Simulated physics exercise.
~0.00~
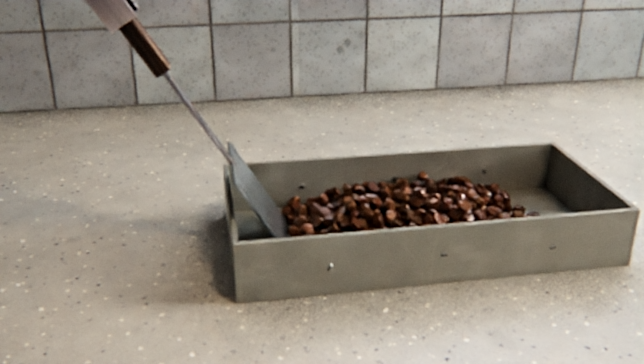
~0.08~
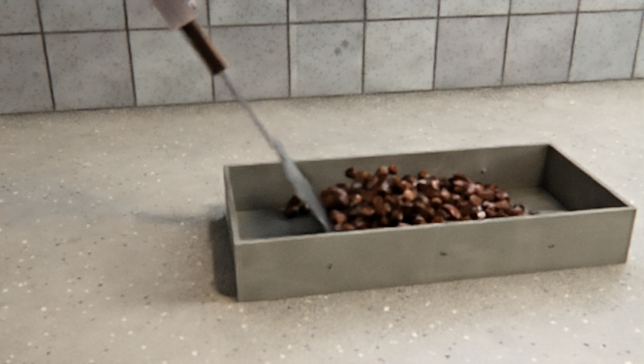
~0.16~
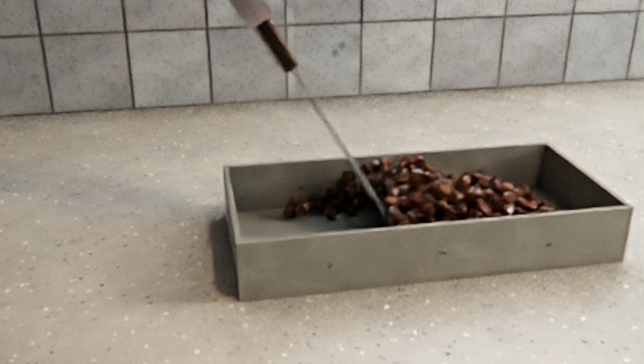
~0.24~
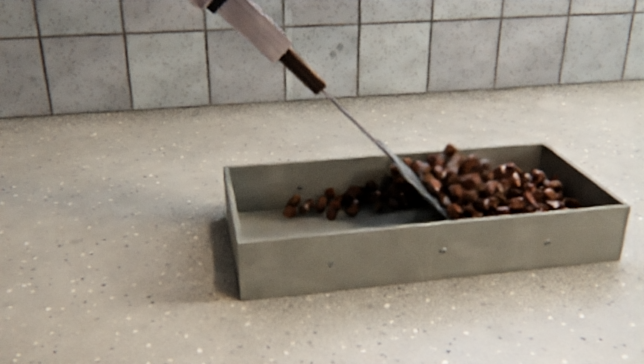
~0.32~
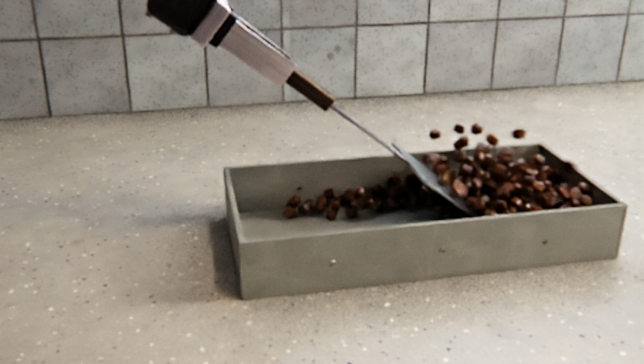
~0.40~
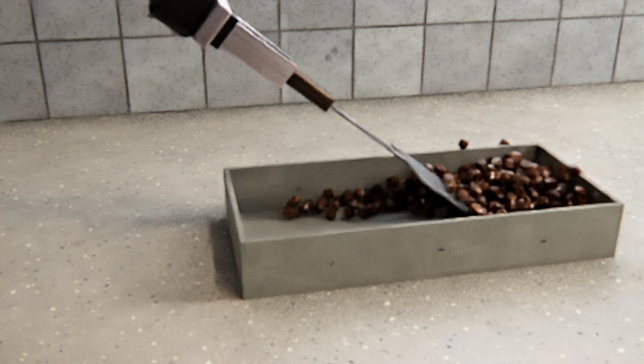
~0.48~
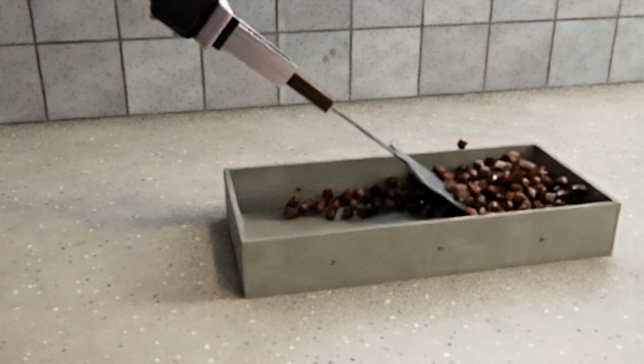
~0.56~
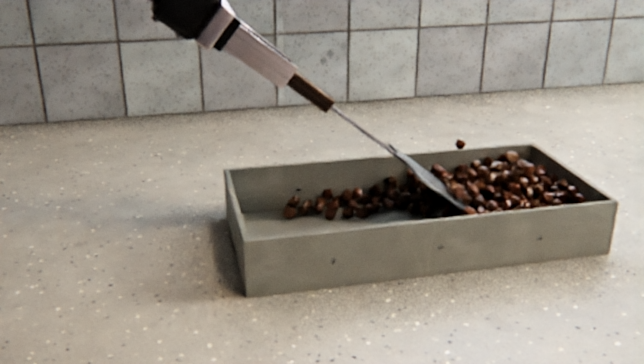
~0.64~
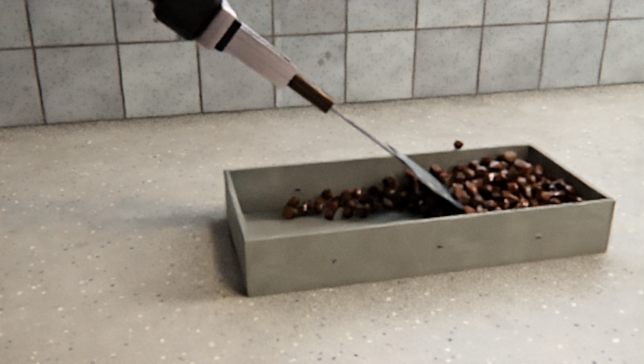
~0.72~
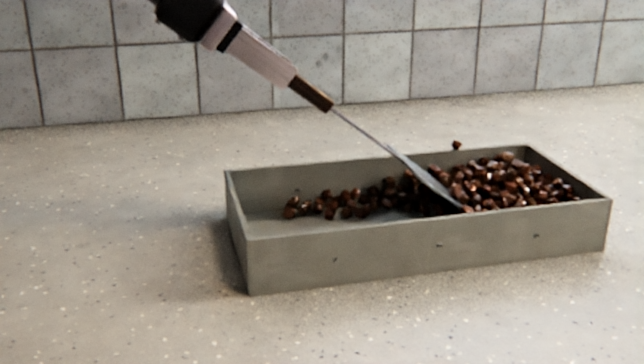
On a speckled countertop in front of a grey tiled wall, a shallow rectangular tray holds a heap of small brown pellets, with a turner held by a robot gripper dipped in at its left end. The turner sweeps right through the heap, pushing most of the pellets ahead of it and leaving a thin trail behind. As it nears the right part of the tray, its blade tips flatter and several pellets hop up above the back rim. They drop, and the turner stops moving. At the end it rests against the pile gathered at the right, with nearly all the pellets still inside.
